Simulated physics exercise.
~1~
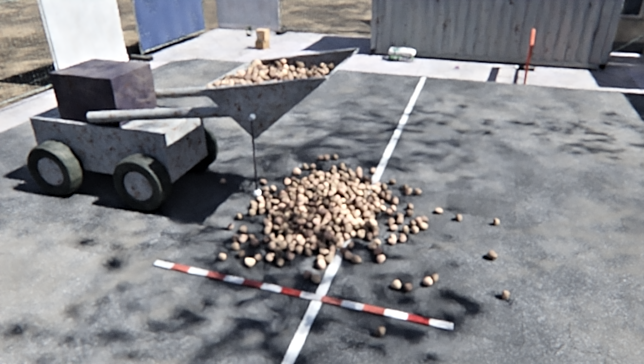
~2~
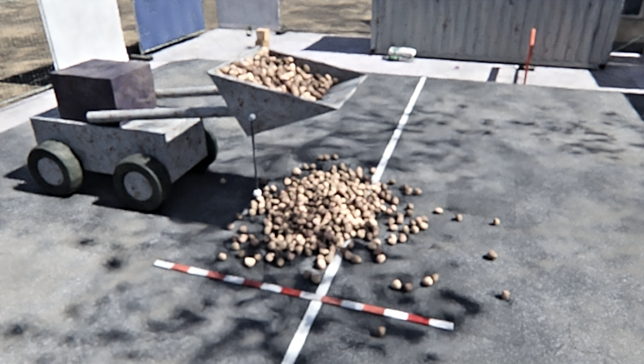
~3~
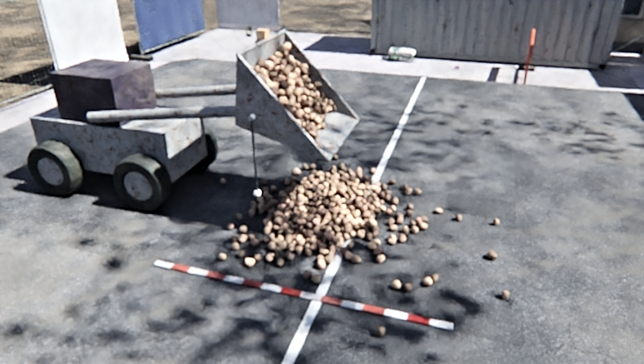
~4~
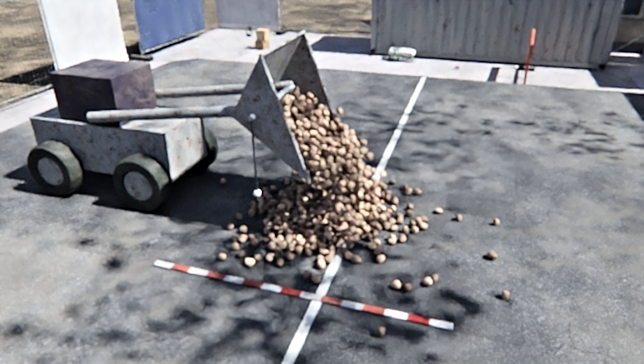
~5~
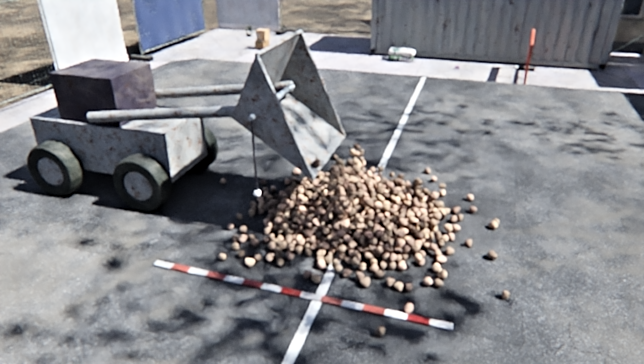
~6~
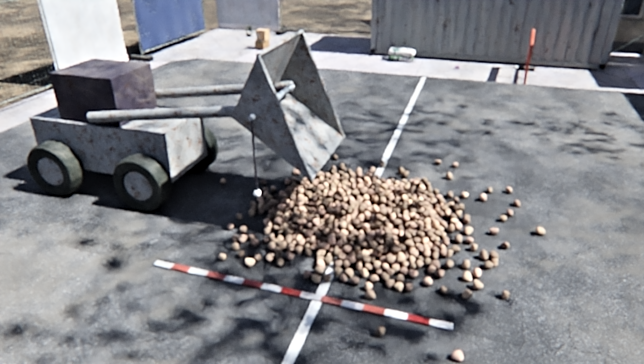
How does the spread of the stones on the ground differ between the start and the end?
At the start the pile is smaller and lies mostly around the near side of the white line. By the end it is larger and reaches further to the right and toward the viewer, with more stones past the line.
A grey loader tips its bucket forward and empties round stones onto the loose pile.
